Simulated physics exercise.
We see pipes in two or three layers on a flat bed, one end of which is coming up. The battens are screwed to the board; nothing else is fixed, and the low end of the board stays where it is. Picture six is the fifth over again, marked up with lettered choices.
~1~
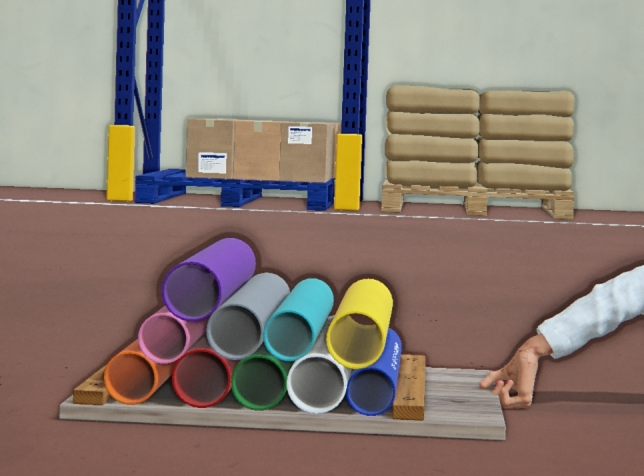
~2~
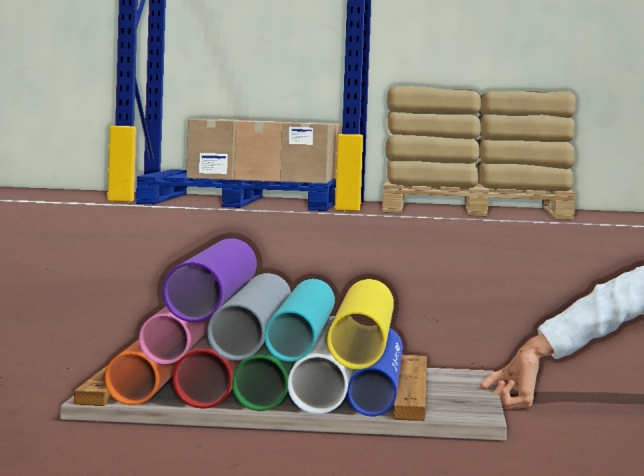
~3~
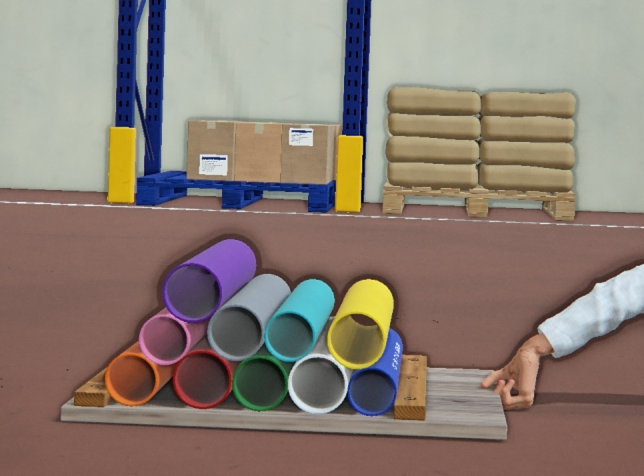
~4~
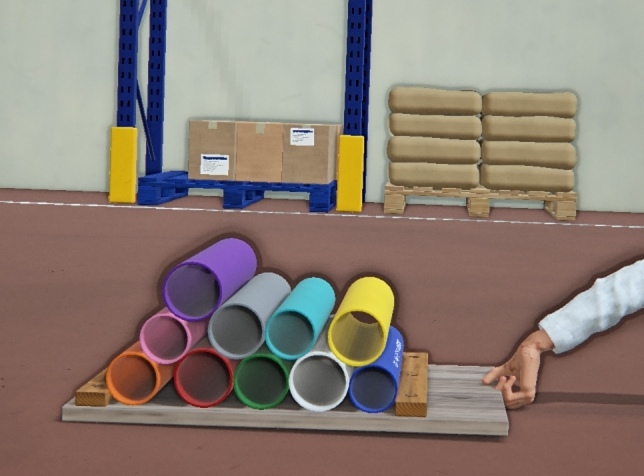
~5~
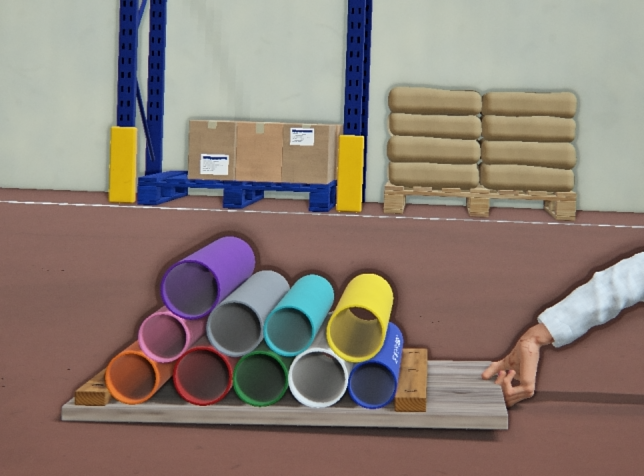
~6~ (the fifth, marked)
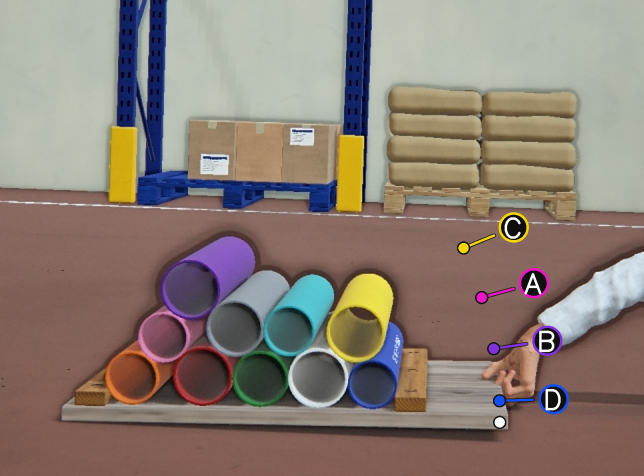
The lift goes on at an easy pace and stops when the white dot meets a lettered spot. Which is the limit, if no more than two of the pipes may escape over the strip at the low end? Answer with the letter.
Raise it to C.
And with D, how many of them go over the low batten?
It comes to none.
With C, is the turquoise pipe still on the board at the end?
The turquoise pipe: Yes.
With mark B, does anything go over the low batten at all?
No.
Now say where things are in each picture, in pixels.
Yellow pipe (355, 340); grey pipe (235, 331); turquoise pipe (289, 336), in the first frame.
Turquoise pipe (290, 336); purple pipe (193, 292), in the second frame.
Board (297, 387); blue pipe (372, 392); yellow pipe (357, 340); white pipe (318, 384), in the third frame.
Board (298, 385); orange pipe (132, 379); red pipe (203, 378), in the fourth frame.
Board (298, 382); orange pipe (132, 378); red pipe (202, 376), in the fifth frame.
On the marked copy, A at (482, 298); B at (494, 349); C at (463, 248); D at (500, 401); the white dot at (500, 423).
Following C. Soon after the start, board at 16°.
Later, board at 25°.
In the end, board at 25°, two over the low batten (pink, purple).
As for the rest, A none over the low batten; B none over the low batten; D none over the low batten.
